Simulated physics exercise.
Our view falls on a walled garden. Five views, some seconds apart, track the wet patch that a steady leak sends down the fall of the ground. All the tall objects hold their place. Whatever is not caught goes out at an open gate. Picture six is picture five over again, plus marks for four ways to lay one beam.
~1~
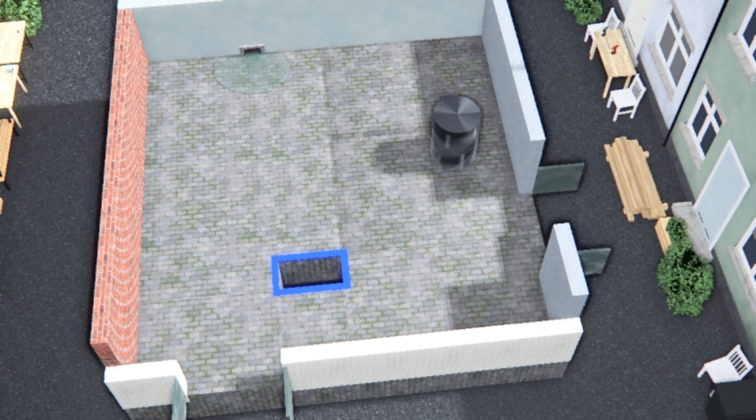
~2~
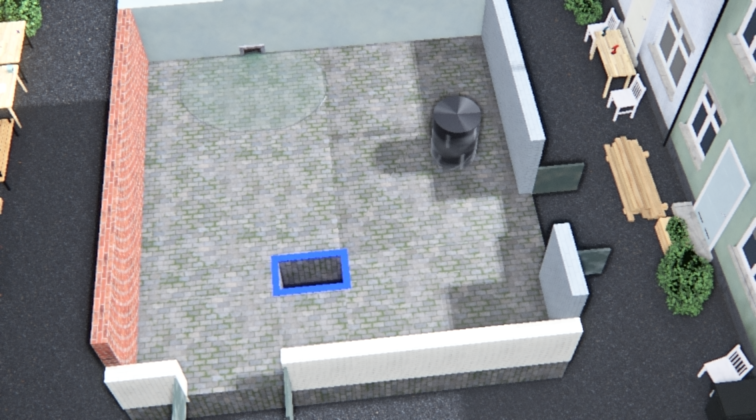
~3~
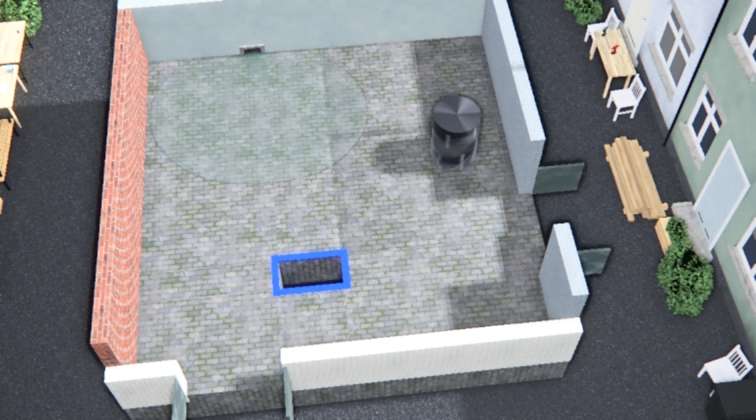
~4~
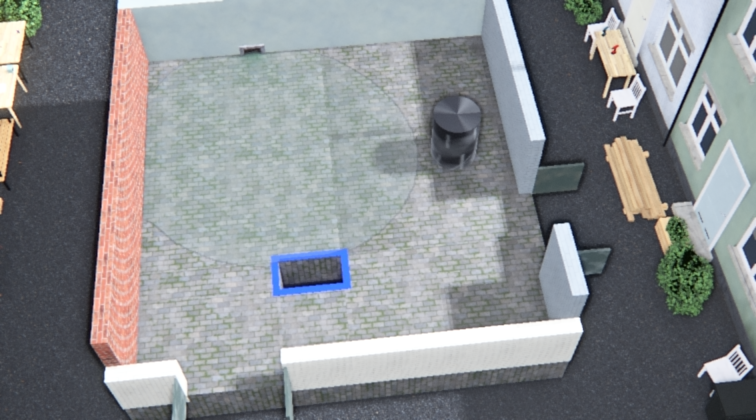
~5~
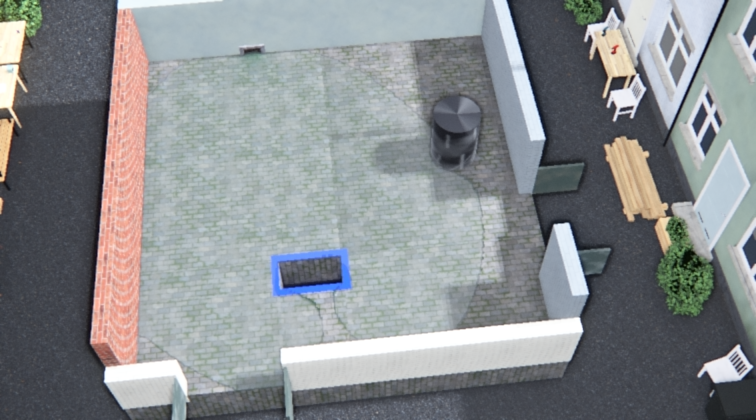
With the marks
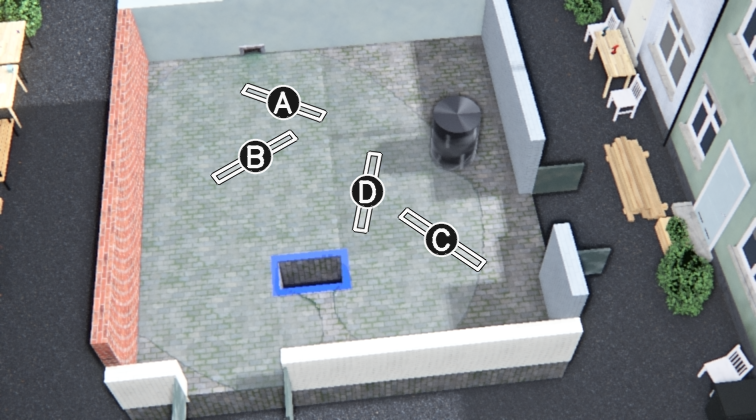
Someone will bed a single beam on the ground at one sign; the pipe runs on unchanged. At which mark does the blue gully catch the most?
D.
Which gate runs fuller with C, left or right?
More leaves on the left.
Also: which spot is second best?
That is spot C.
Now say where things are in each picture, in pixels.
Outfall at (252, 50); blue gully at (311, 272); open gate at (529, 234); open gate at (237, 377); water covers 3 % of the ground and shows as far out as (281, 81); blue gully still dry.
Water covers 10 % of the ground and shows as far out as (284, 124); blue gully still dry.
Water covers 22 % of the ground and shows as far out as (329, 163); blue gully still dry.
Water covers 43 % of the ground and shows as far out as (262, 265); blue gully still dry.
Water covers 68 % of the ground and shows as far out as (438, 317); blue gully taking water.
On the marked copy, A from (245, 88) to (322, 116); B from (215, 178) to (292, 135); C from (403, 213) to (481, 265); D from (360, 230) to (374, 153).
With A, about 16 % of the stream runs into the blue gully, about 81 % out by the gates.
With B, about 10 % of the stream runs into the blue gully, about 85 % out by the gates.
With C, about 29 % of the stream runs into the blue gully, about 66 % out by the gates.
With D, about 46 % of the stream runs into the blue gully, about 44 % out by the gates.
